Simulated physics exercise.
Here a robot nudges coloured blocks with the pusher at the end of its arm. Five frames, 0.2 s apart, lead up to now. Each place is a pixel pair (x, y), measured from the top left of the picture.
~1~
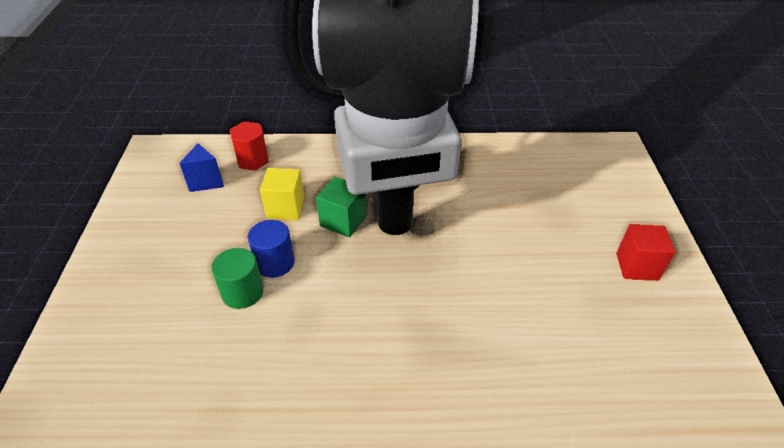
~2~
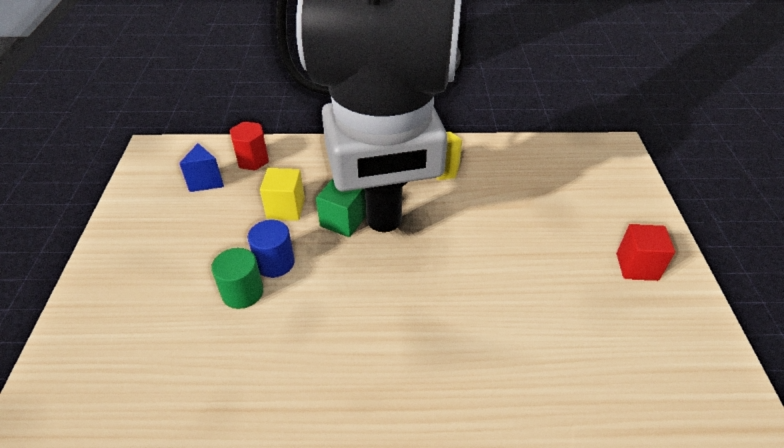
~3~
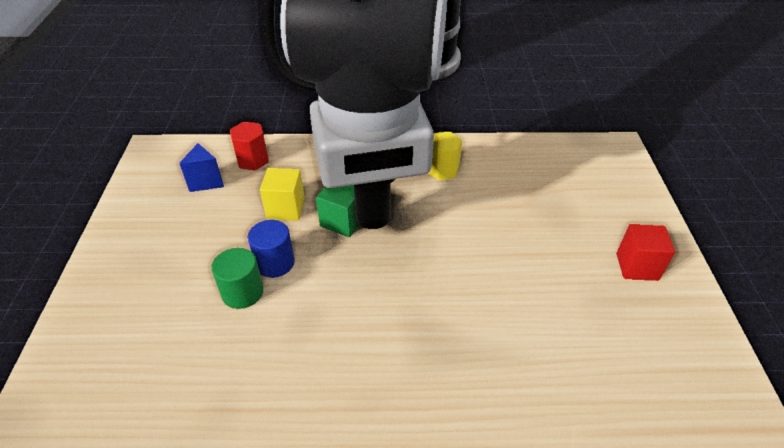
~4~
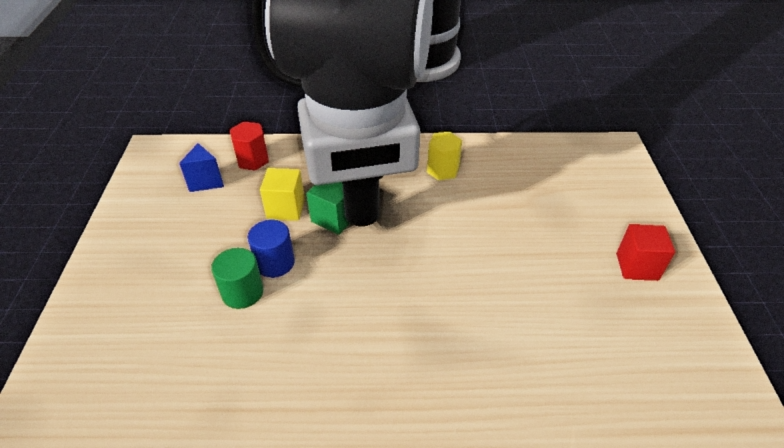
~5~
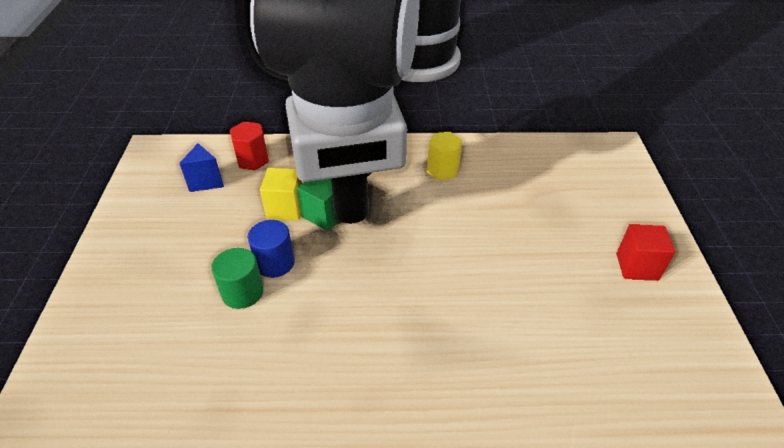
On a pale wooden tabletop, a robot arm moves left, nudging a green block a short way toward a yellow block.
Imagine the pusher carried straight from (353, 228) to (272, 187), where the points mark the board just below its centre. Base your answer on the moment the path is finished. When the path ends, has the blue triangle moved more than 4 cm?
Going by the path, no.
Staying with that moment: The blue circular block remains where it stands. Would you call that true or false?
That statement is accurate.
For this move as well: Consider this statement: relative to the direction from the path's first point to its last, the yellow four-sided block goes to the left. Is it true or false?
That claim is true.
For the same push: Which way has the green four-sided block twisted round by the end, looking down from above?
Direction: Anticlockwise.
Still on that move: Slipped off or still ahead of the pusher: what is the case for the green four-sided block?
Carried ahead at the end.
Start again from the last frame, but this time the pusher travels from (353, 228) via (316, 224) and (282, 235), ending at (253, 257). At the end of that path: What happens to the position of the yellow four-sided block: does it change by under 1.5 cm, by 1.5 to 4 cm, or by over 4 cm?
Long: Over 4 cm.
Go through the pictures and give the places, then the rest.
In the first picture, pusher tip (395, 223); block tops, blue triangle (197, 154); red hexagonal block (246, 131); blue circular block (268, 233); yellow four-sided block (280, 179); green four-sided block (341, 191).
In the second picture, pusher (384, 220); blocks unchanged.
In the third picture, pusher (373, 218); blocks unchanged.
In the fourth picture, pusher (362, 215); green four-sided block (332, 188).
In the fifth picture, pusher (352, 212); blue triangle (197, 154); red hexagonal block (246, 131); blue circular block (268, 233); yellow four-sided block (280, 179); green four-sided block (322, 185).
On the path given first. One third of the way, pusher (323, 197); yellow four-sided block (254, 173); green four-sided block (290, 174), turned 20° anticlockwise.
Two thirds of the way, pusher (295, 184); blue triangle (193, 153); yellow four-sided block (224, 167); green four-sided block (260, 164), turned 35° anticlockwise.
At the end, pusher (269, 171); blue triangle (170, 149), turned 40° clockwise; red hexagonal block in place; blue circular block in place; yellow four-sided block (196, 166), turned 20° anticlockwise; green four-sided block (230, 155), turned 55° anticlockwise.
